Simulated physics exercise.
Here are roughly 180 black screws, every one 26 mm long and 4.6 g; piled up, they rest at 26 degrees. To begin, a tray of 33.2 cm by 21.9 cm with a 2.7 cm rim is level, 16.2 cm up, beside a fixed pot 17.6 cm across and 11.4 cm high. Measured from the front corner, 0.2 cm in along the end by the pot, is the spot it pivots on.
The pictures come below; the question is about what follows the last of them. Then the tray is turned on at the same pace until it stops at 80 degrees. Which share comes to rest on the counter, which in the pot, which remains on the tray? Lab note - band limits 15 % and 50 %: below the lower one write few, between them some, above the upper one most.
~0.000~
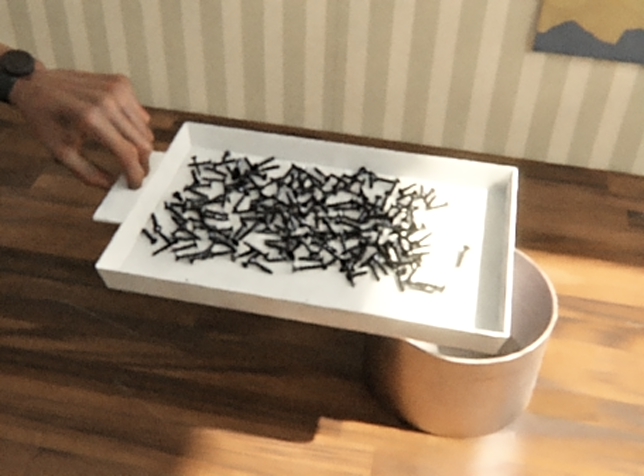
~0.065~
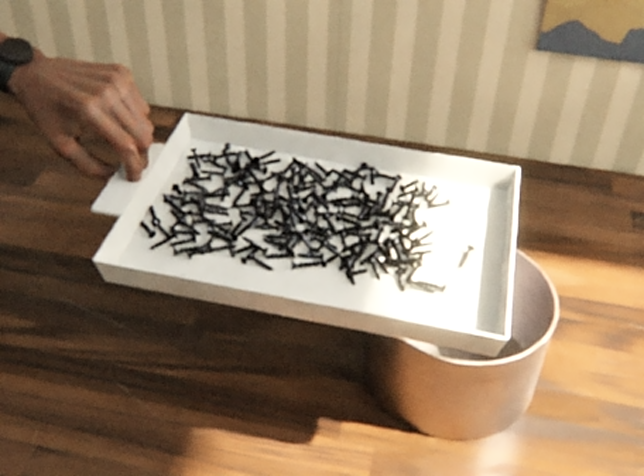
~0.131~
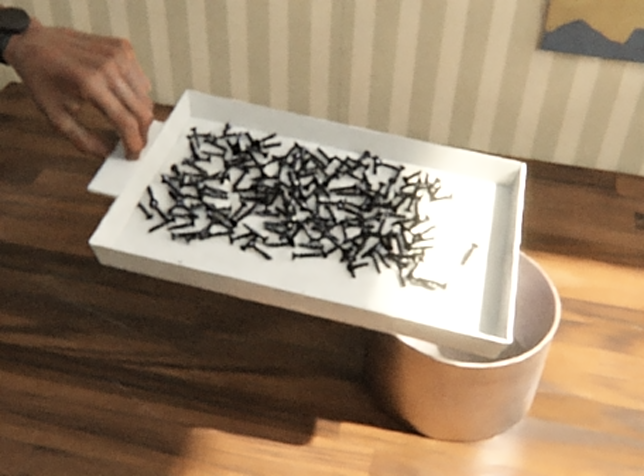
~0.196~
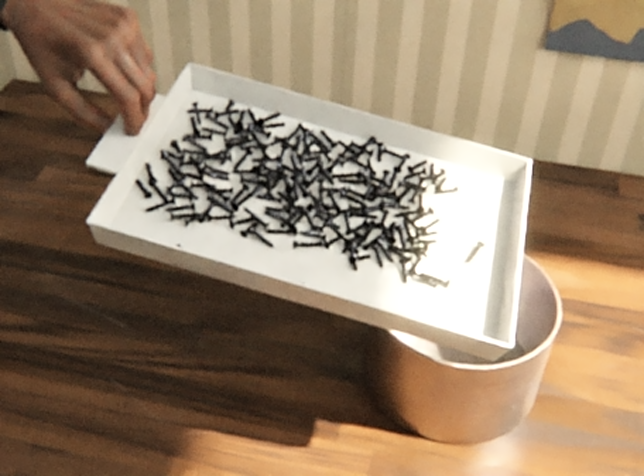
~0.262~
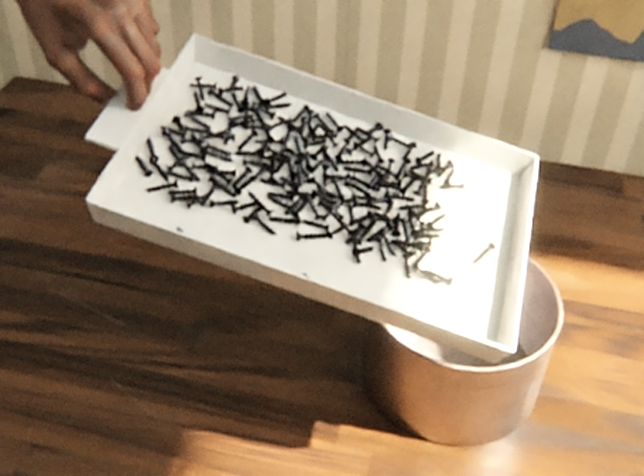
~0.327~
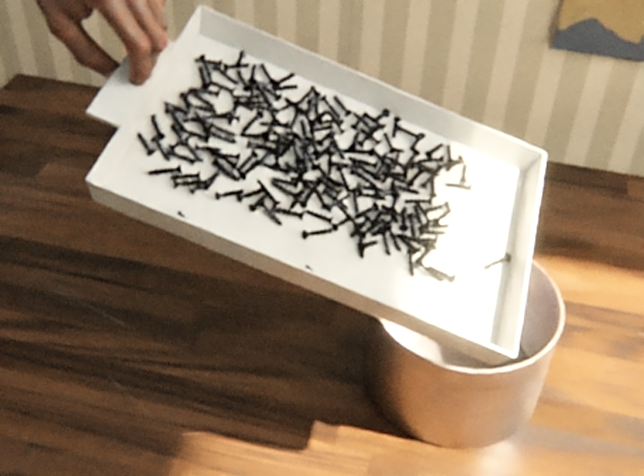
Counter = most; pot = few; tray = some.
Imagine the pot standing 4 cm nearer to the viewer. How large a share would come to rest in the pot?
Close to 0 per cent, then.
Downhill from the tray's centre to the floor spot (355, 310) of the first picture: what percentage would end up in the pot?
I'd estimate about 0 %.
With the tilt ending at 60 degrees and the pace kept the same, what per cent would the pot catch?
Share in the pot: Around 0 %.
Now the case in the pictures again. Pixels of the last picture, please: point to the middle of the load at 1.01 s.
Load centre: About (535, 319) px.
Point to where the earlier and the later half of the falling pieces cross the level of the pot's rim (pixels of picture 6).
Near (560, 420) at first, near (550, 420) afterwards.
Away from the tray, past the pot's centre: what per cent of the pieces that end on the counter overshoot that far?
Some 100 per cent.
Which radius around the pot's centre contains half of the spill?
18 cm.
Then, at 0.74 s, tilt 49 degrees; the tray holds 100 %, the pot 0 %.
After 1.01 s, tilt 68 degrees; the tray holds 80 %, the pot 0 %.
After 1.39 s, tilt 80 degrees; the tray holds 60 %, the pot 0 %.
In the end, at 2.7 s, counter 65 %, pot 0 %, tray 35 %.
